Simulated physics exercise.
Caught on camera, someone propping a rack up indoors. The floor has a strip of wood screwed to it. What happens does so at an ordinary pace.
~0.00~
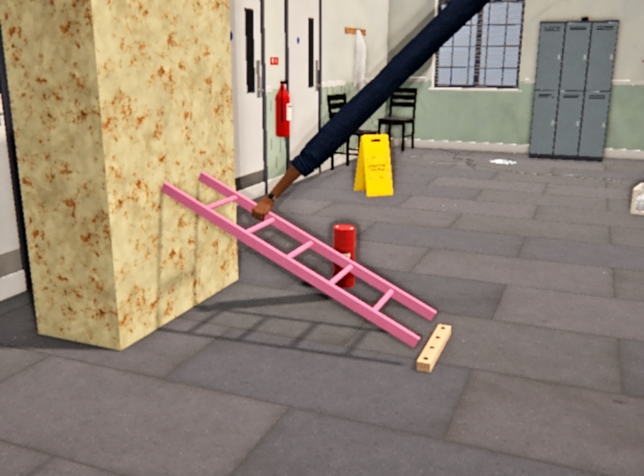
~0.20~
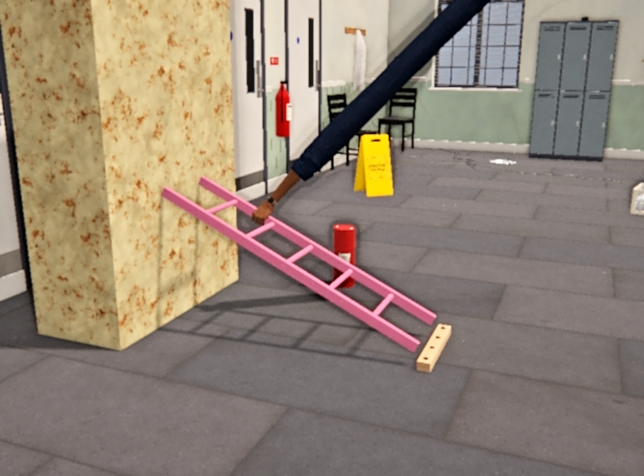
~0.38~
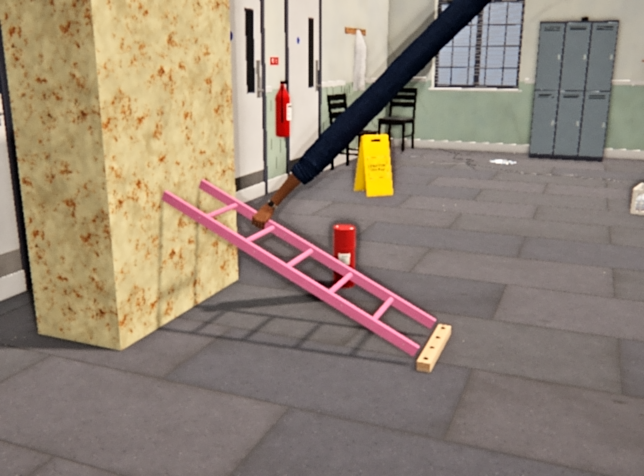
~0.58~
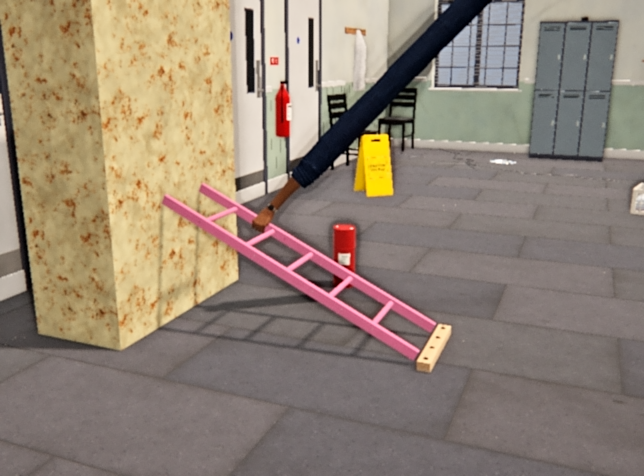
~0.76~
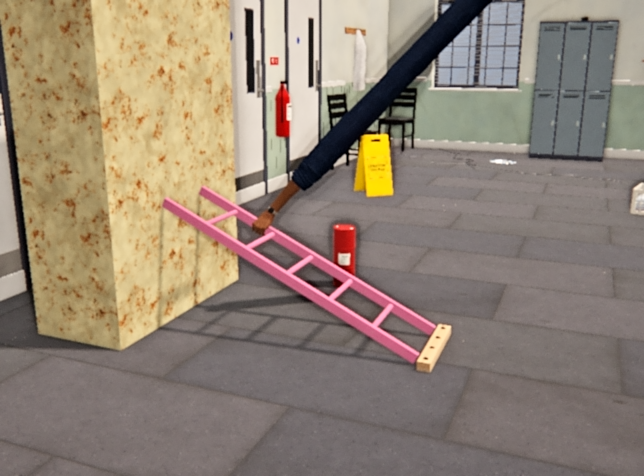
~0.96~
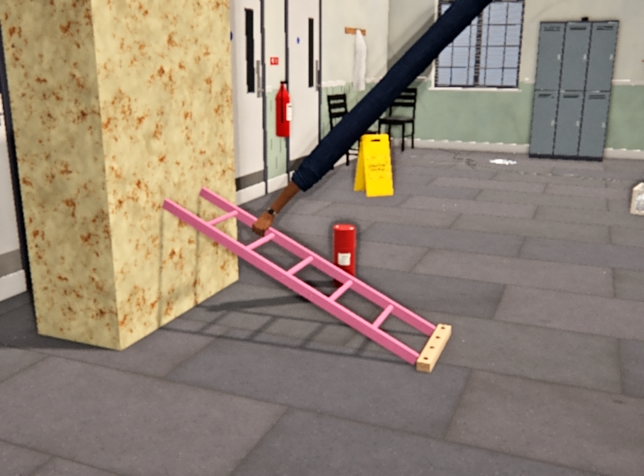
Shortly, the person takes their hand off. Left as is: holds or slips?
It keeps its footing.
After 1.08 s, pink rack moving near (299, 268).
At rest (2.2 s), the pink rack holds its place, near (299, 269); the bystanders in place.
